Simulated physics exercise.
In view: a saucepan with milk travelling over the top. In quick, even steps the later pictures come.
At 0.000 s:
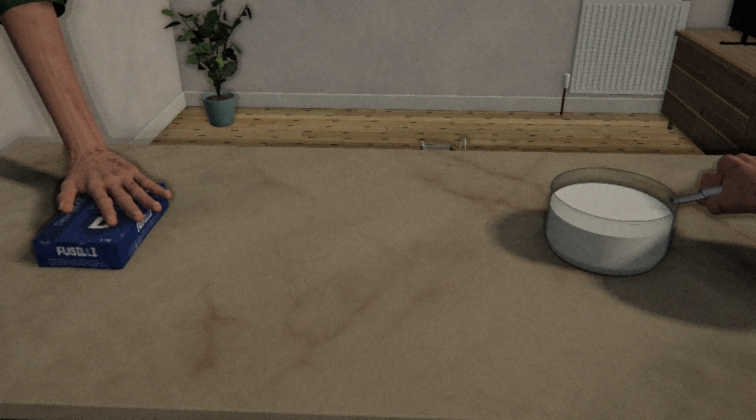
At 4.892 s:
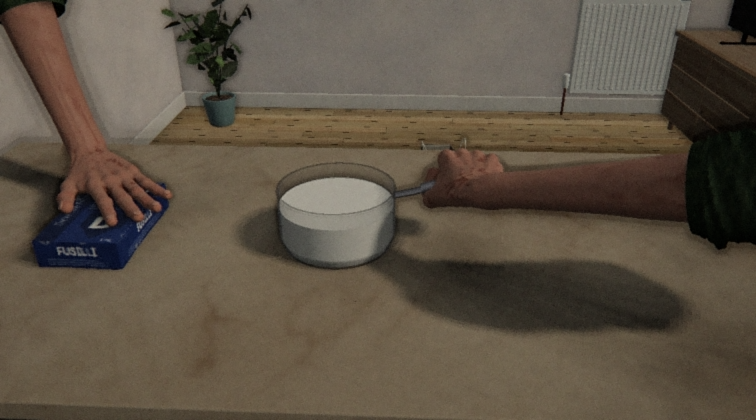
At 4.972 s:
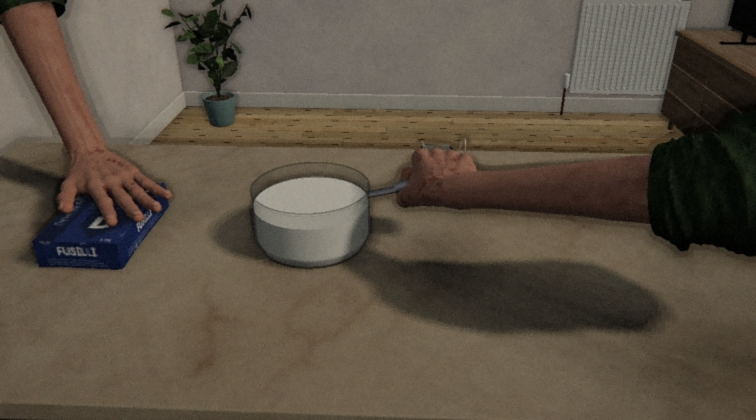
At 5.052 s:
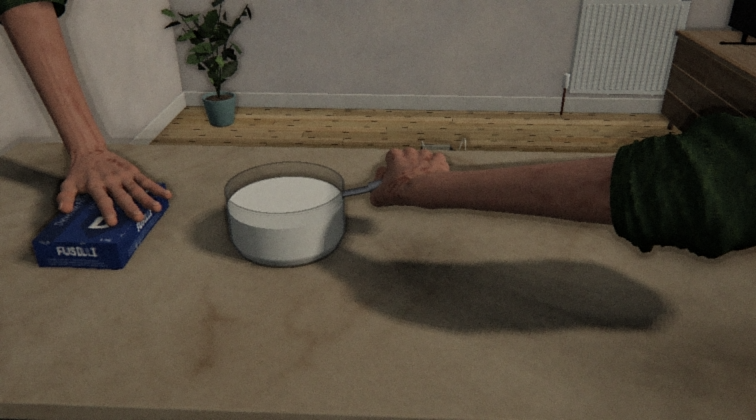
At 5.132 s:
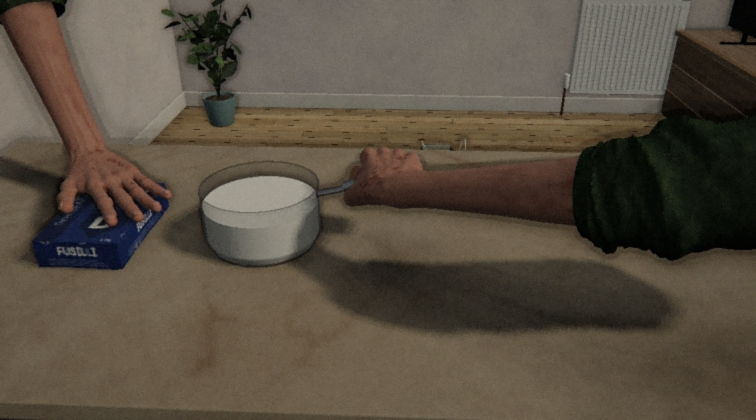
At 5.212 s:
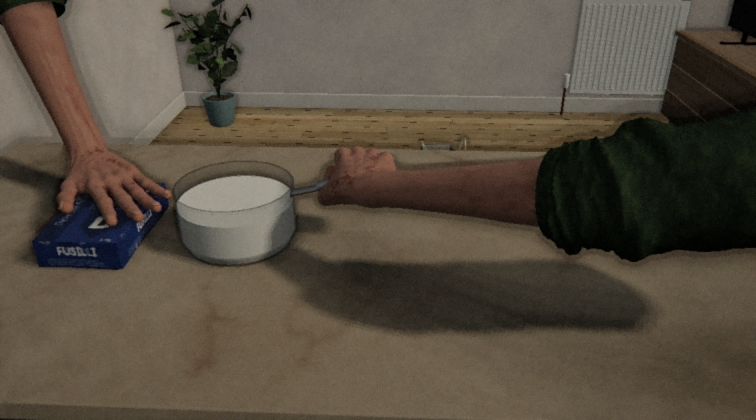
A clear saucepan about two thirds full of milk starts at the right of a beige, marbled worktop, seen from slightly above in a room with wooden flooring, a plant and a white radiator. At the left, a hand rests on a blue packet. A right hand grips the saucepan's handle and slides it leftward across the top, close to the packet, while the camera stays still.
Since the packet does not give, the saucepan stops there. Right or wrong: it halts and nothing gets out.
Wrong.
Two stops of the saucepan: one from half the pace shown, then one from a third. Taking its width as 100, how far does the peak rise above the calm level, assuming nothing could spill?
Roughly 15 percent, then roughly 10 percent.
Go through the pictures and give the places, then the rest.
At rest; saucepan (608, 219) about two thirds full; packet (107, 222), in the first picture.
Under way; saucepan about two thirds full, surface at (337, 203), in the second picture.
In the third picture, 25 px further; saucepan (312, 212) about two thirds full.
In the fourth picture, 25 px further; saucepan about two thirds full, surface at (286, 201).
In the fifth picture, 25 px further; saucepan (262, 211) about two thirds full.
In the sixth picture, 25 px further; saucepan about two thirds full, surface at (236, 200); packet (107, 222).
By 5.3 s, the saucepan meets the packet.
By 5.4 s, the milk surges up the wall; it has slopped over.
By 6.8 s, the saucepan stands at the packet; it has slopped over.
